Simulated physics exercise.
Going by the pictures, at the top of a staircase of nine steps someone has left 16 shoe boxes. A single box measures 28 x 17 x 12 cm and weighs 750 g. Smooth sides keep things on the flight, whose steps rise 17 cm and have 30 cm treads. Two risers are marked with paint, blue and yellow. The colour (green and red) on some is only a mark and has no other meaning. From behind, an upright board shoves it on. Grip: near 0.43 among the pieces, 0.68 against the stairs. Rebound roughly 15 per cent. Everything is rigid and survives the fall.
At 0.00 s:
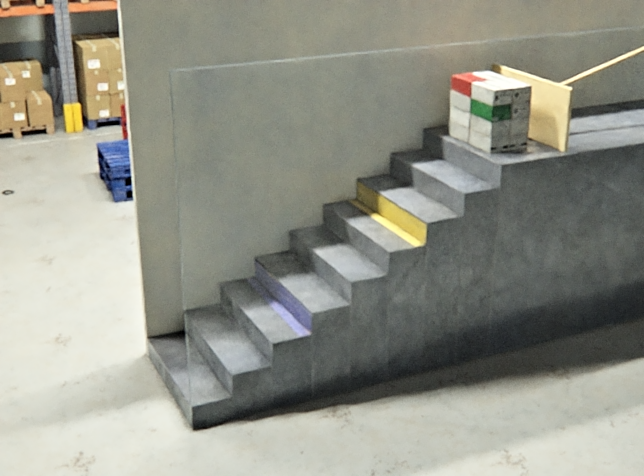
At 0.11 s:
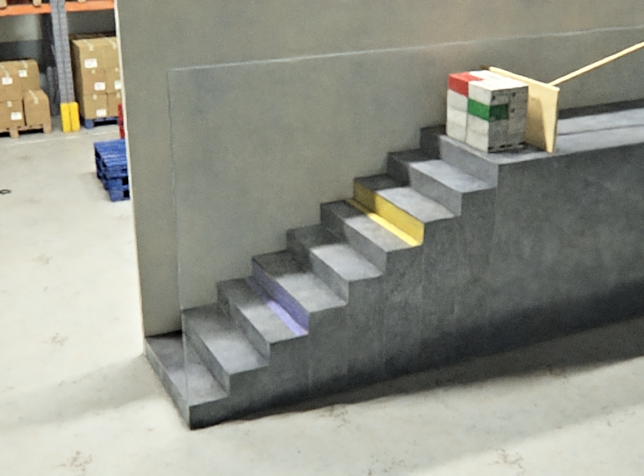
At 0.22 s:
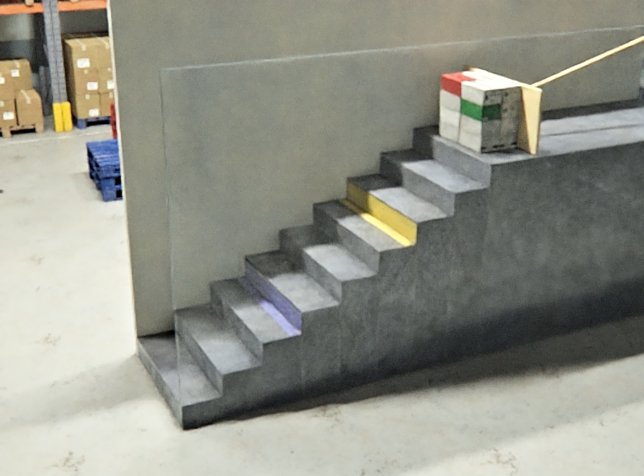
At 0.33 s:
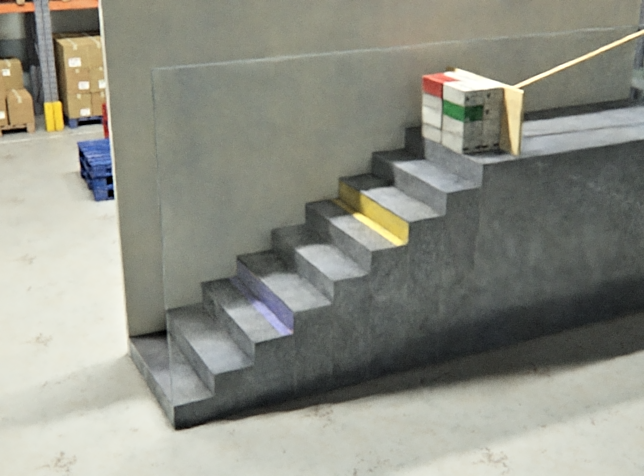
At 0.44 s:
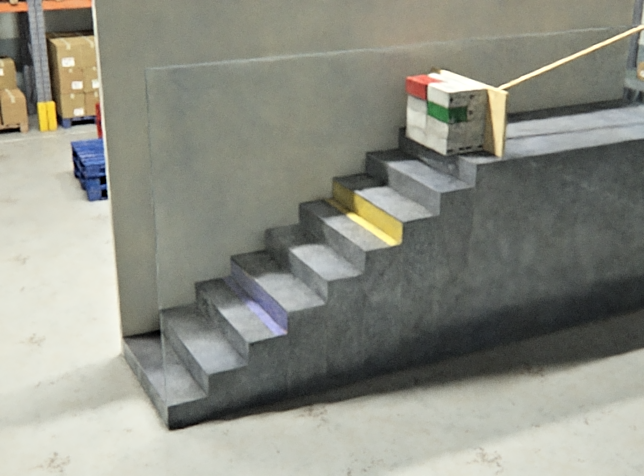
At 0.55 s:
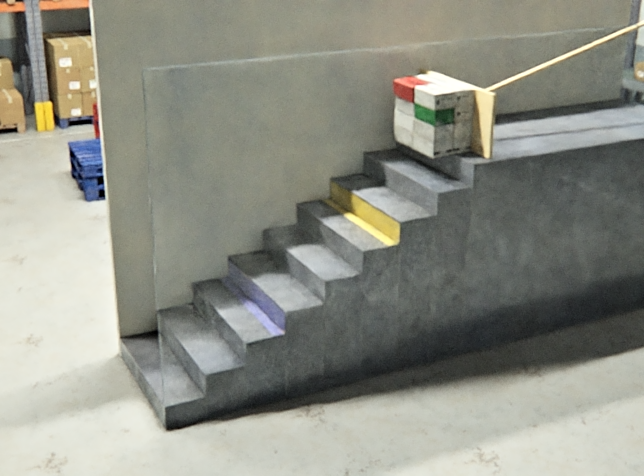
The clip opens on a block of pale boxes, one red and one green, at the top of grey stairs with a yellow and a blue riser. An upright board on a pole closes in from the right, then pushes the block left until it juts past the top edge, leaning slightly.
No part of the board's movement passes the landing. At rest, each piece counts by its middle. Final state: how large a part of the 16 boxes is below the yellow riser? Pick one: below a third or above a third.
Above a third.
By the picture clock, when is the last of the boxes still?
2.5 s, roughly.
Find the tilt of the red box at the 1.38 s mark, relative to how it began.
At that moment, roughly 150 degrees.
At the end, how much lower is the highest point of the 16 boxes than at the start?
Around 36 centimetres.
After 0.82 s, none of the 16 boxes below the yellow riser, 16 disturbed; green box leaning 9°, 17 cm lower; red box leaning 6°, 17 cm lower.
After 1.38 s, 8 of the 16 boxes below the yellow riser; red box upside down; green box on its side.
At rest (2.6 s), 10 of the 16 boxes below the yellow riser; green box upside down; red box 1.22 m lower. That is 62 per cent. As the last picture would show them, middles, green box near (321, 251), red box near (270, 267).
